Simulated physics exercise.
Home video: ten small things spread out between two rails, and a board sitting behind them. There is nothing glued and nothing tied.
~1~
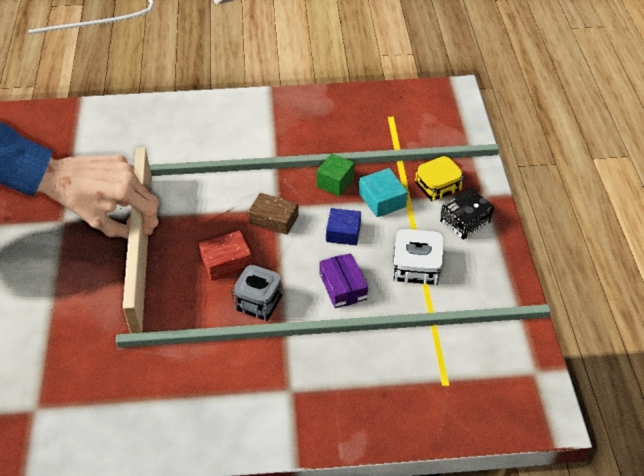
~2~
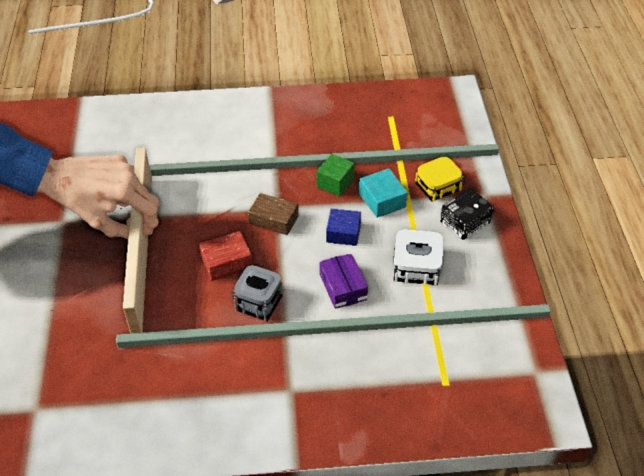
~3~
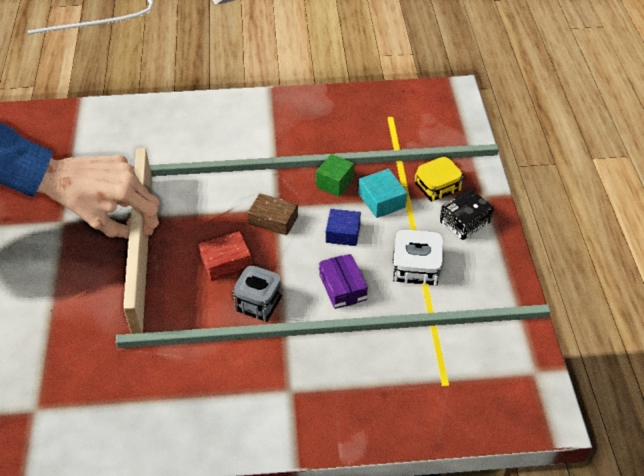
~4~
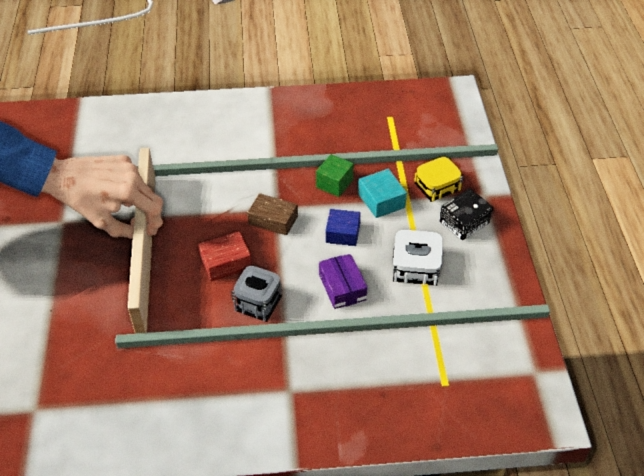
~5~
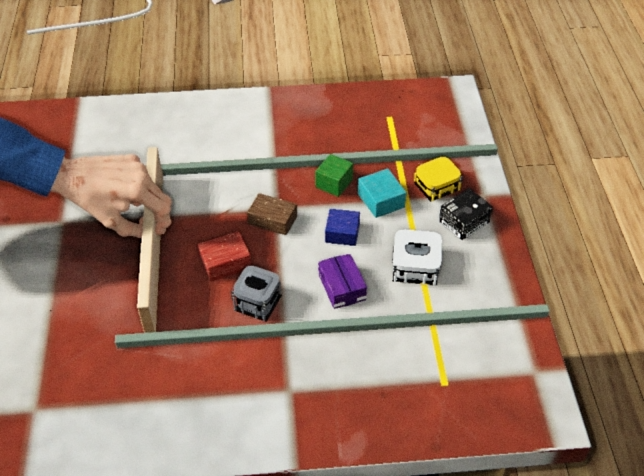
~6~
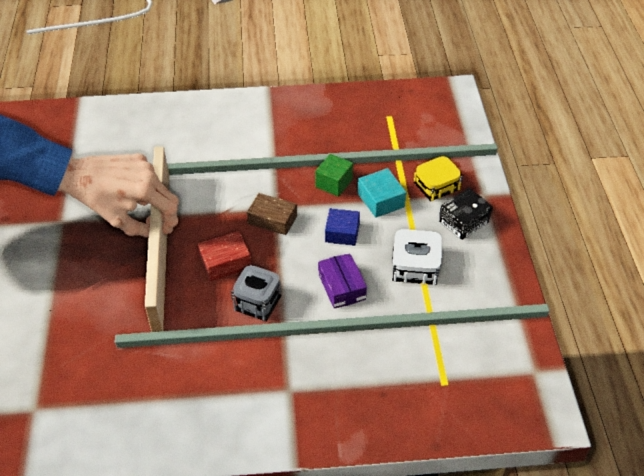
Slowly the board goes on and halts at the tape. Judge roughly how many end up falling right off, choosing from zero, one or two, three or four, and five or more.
It is zero.
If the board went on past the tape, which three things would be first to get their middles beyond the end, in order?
Yellow case, black box, white case.
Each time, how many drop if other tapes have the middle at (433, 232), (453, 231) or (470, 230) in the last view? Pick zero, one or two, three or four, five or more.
One to two; either three or four; three or four.
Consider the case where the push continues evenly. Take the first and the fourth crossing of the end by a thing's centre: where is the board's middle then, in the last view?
I'd put the first at about (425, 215) and the next at about (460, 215).
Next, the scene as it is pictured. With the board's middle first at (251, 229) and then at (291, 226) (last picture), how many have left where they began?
Counts: 3 / 5.
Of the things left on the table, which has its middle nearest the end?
Answer: The yellow case.
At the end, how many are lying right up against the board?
The figure is 4.
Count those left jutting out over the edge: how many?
Overhanging: 2.
Early on, none off yet; black box at rest near (466, 214); yellow case at rest near (438, 179); white case at rest near (417, 257).
A while later, none off yet; black box moving near (470, 208); yellow case travelled a little near (459, 178); white case travelled about its own width near (464, 248).
Finally, the number that fall off is zero.
